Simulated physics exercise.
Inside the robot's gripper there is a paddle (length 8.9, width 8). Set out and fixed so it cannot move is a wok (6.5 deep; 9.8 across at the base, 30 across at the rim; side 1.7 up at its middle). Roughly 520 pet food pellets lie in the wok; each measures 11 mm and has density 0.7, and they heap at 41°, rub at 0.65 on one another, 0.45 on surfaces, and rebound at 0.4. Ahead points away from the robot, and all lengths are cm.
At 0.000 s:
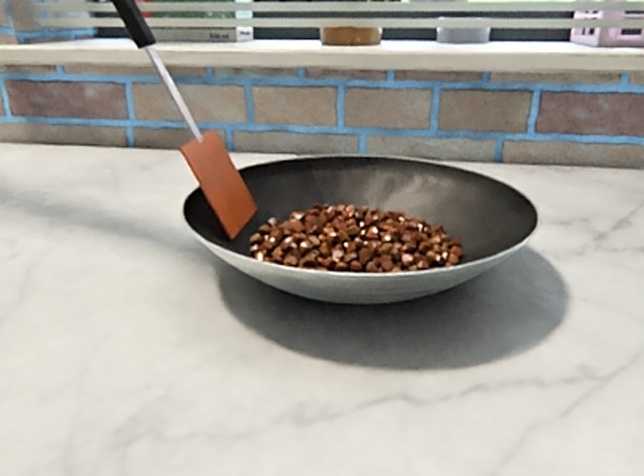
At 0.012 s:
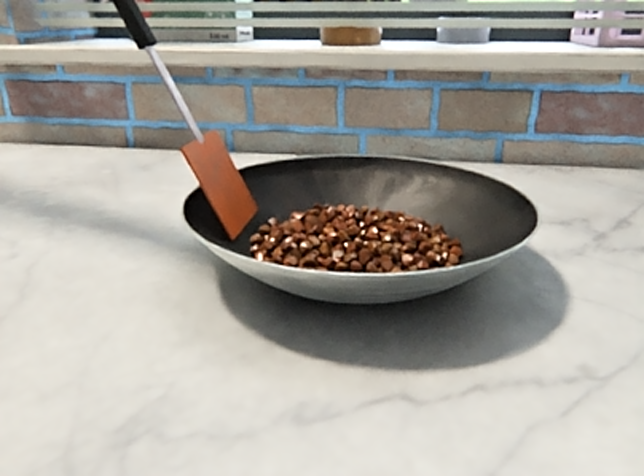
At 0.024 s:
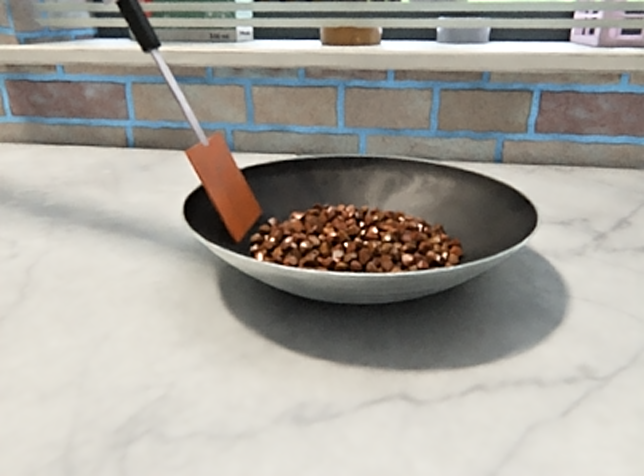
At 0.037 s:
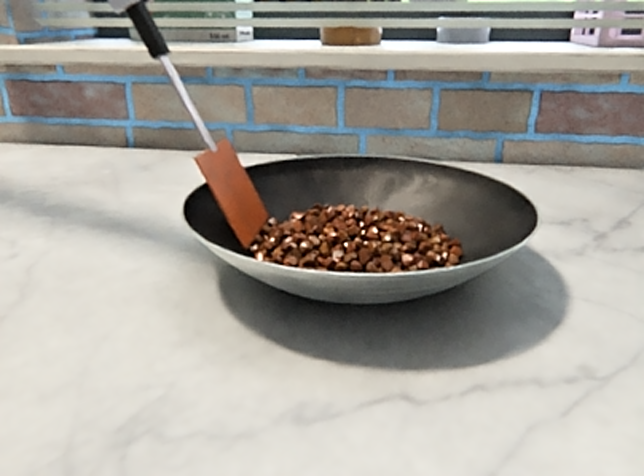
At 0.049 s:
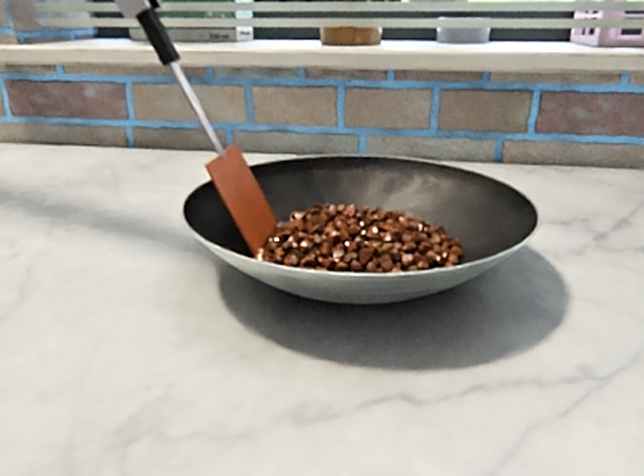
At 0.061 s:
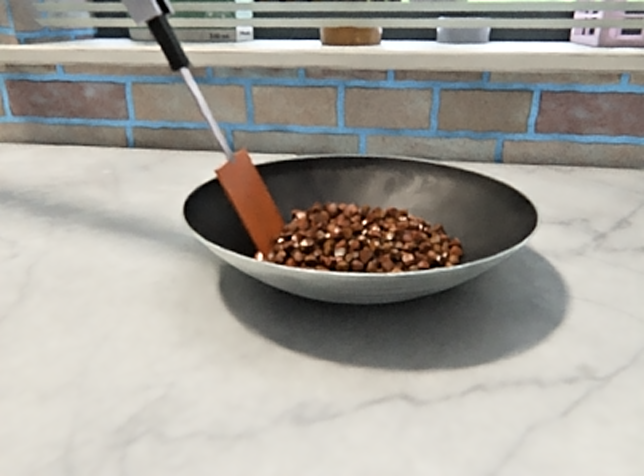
Orange-brown paddle in a robot's gripper moving slowly rightward and down into the left edge of brown pellets in a dark wok.
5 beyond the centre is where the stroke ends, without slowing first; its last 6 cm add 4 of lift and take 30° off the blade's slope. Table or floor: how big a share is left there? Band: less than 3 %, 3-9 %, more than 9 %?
Less than 3 %.
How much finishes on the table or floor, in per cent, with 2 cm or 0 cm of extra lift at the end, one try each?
Close to 0 and 0 percent respectively.
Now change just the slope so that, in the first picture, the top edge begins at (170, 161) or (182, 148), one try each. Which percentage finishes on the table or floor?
Around 0 per cent, then around 0 per cent.
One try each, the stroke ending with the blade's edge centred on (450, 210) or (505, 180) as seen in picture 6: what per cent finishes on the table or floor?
Roughly 10 and 35 per cent.
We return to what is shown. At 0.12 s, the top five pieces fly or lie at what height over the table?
Estimated height above table: Approx. 7 cm.
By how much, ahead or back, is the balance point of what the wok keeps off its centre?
Ahead, by about 5.5 cm.
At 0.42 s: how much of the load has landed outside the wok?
About 0 per cent.
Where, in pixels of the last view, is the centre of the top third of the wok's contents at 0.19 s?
The middle sits at approx. (443, 228).
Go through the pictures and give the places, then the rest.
The first frame shows paddle top edge at (198, 137), sloping 64°; upper third of the load around (352, 239), from x 255 to 455, top at y 210; 516 in the wok.
The second frame shows paddle top edge at (199, 138), sloping 64°; upper third of the load around (352, 239), from x 255 to 455, top at y 210.
The third frame shows paddle top edge at (203, 141), sloping 64°; upper third of the load around (352, 239), from x 255 to 455, top at y 210.
The fourth frame shows paddle top edge at (211, 147), sloping 64°; upper third of the load around (352, 239), from x 255 to 455, top at y 210.
The fifth frame shows paddle top edge at (221, 153), sloping 64°; upper third of the load around (353, 238), from x 260 to 455, top at y 205.
The sixth frame shows paddle top edge at (231, 158), sloping 64°; upper third of the load around (352, 236), from x 250 to 455, top at y 205; 516 in the wok.
After 0.12 s, sloping 64°, highest piece 11 above the table; 514 in the wok, 2 on the blade or in flight.
After 0.19 s, sloping 52°, highest piece 15 above the table; 514 in the wok, 2 on the blade or in flight.
After 0.42 s, sloping 34°, highest piece 7 above the table; 514 in the wok, 2 on the table or floor.
After 1.47 s, sloping 34°, highest piece 7 above the table; 514 in the wok, 2 on the table or floor.
At rest, 514 in the wok, 2 on the table or floor. That is 0 % on the table or floor.
